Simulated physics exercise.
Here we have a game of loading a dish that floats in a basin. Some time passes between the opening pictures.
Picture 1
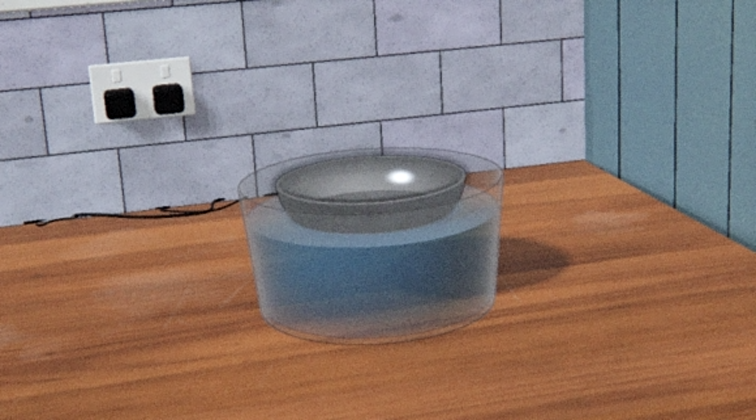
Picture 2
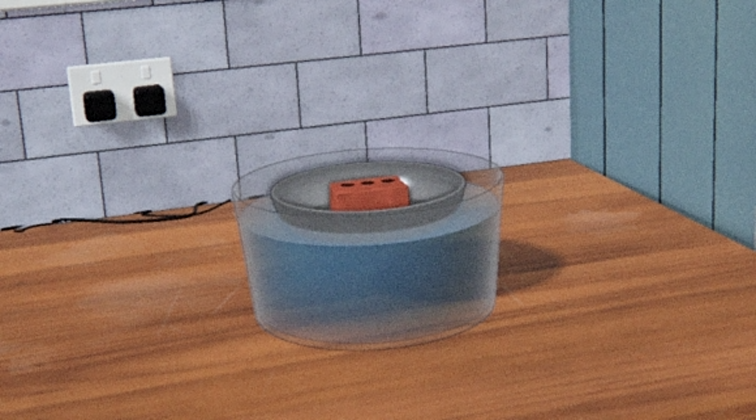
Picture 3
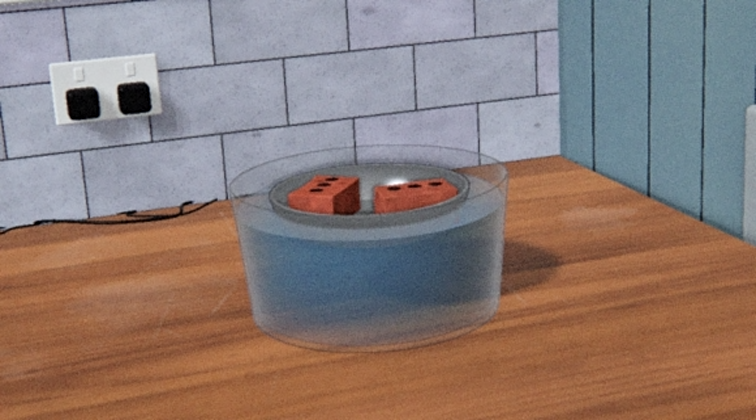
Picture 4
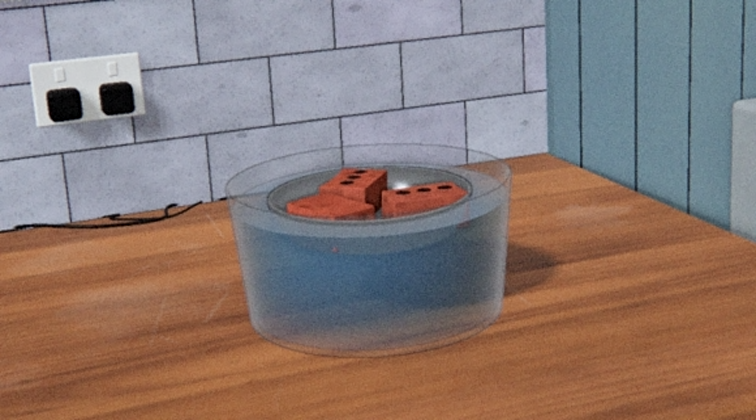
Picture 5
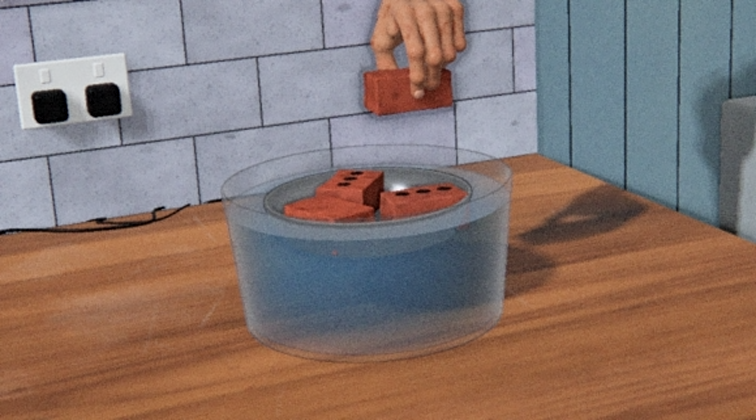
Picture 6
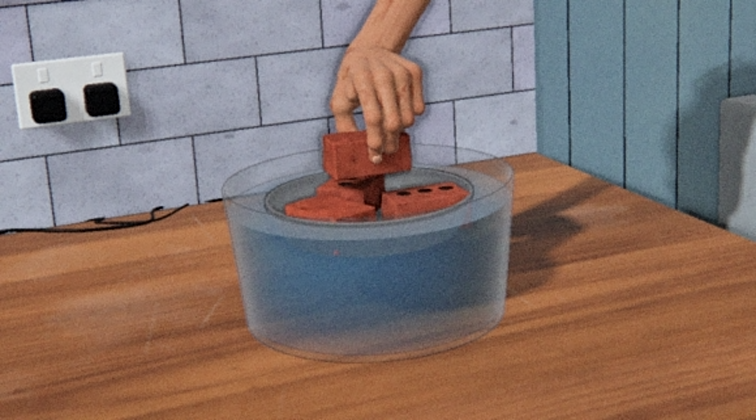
On a wooden worktop, a grey dish floating in a clear basin sits lower as bricks are added, a hand bringing another over it.
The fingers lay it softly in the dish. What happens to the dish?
As it turns out, it floods and sinks.
A moment on, the piece of brick is in and the dish dips.
Further on, water pours in over its edge.
When it is over, the dish lies on the bottom with its load.
